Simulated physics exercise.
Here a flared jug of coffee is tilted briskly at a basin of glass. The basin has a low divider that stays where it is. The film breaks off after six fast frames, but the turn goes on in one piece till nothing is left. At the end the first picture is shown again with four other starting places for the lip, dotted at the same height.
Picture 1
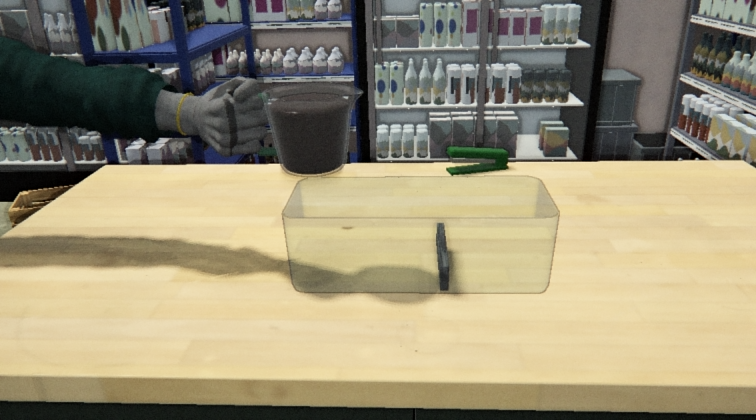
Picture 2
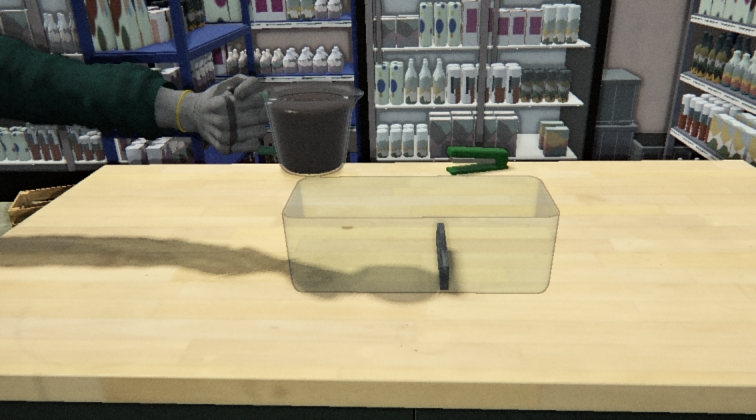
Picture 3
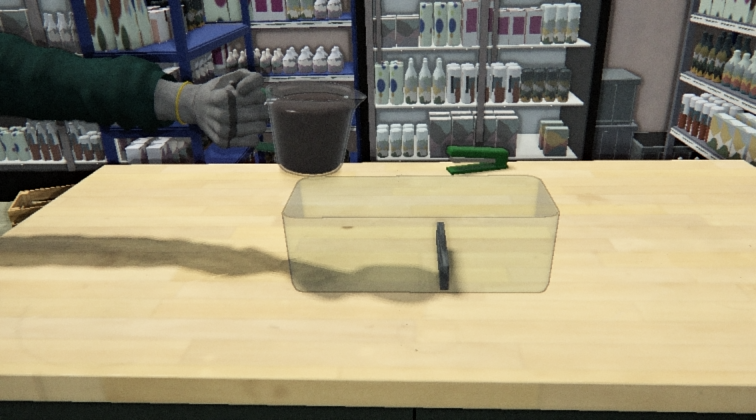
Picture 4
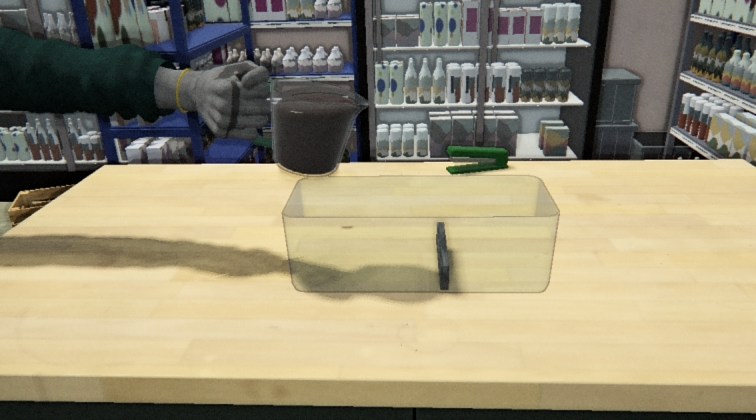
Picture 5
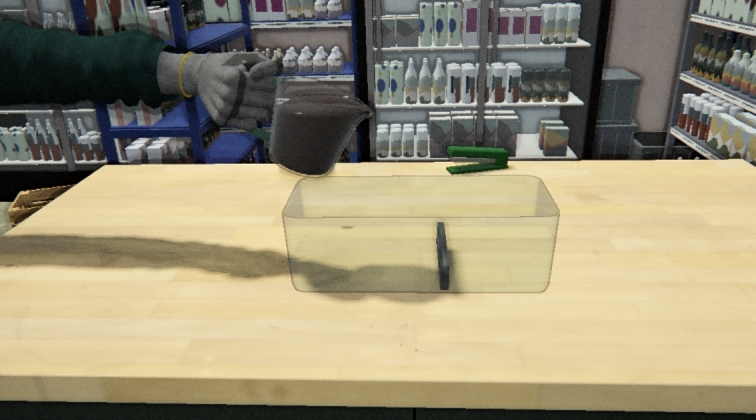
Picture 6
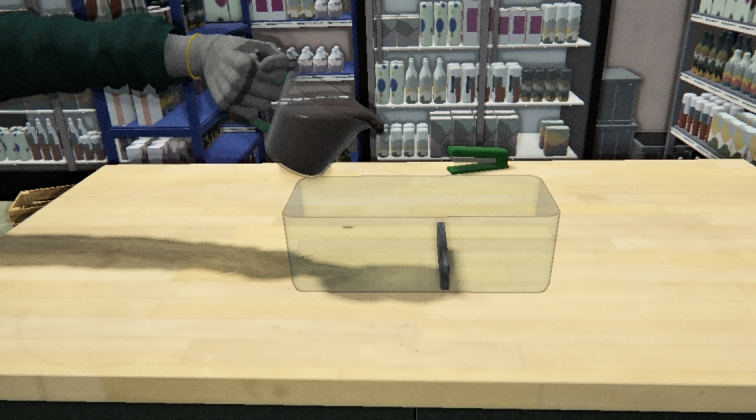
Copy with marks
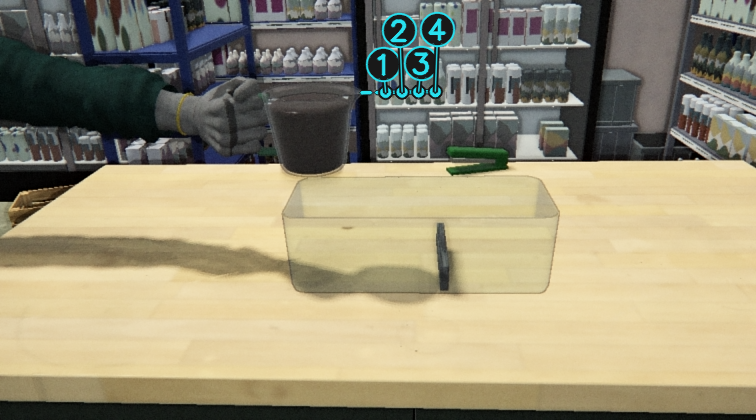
A gloved hand holds a jug of dark coffee upright above a clear basin, then tilts it rightward until liquid crosses the lip.
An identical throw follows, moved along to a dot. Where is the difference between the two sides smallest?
Best: 2.
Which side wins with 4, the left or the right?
The right side.
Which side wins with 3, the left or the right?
The right side.
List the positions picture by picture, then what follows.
Upright, lip at (361, 92); basin from (292, 288) to (548, 290); top of the wall at (442, 243); nothing has left yet.
Upright, lip at (362, 93); nothing has left yet.
Tipped about 6°, lip at (365, 97); nothing has left yet.
Tipped about 12°, lip at (368, 104); nothing has left yet.
Tipped about 21°, lip at (372, 113); nothing has left yet.
Tipped about 32°, lip at (374, 124); coffee is over the lip, down to (380, 132).
On the marked copy, 1 at (385, 92); 2 at (402, 92); 3 at (418, 91); 4 at (435, 91).
If 1 is chosen, about 79 % ends left of the wall and 19 % right of it.
If 2 is chosen, about 49 % ends left of the wall and 51 % right of it.
If 3 is chosen, about 21 % ends left of the wall and 79 % right of it.
If 4 is chosen, about 6 % ends left of the wall and 94 % right of it.
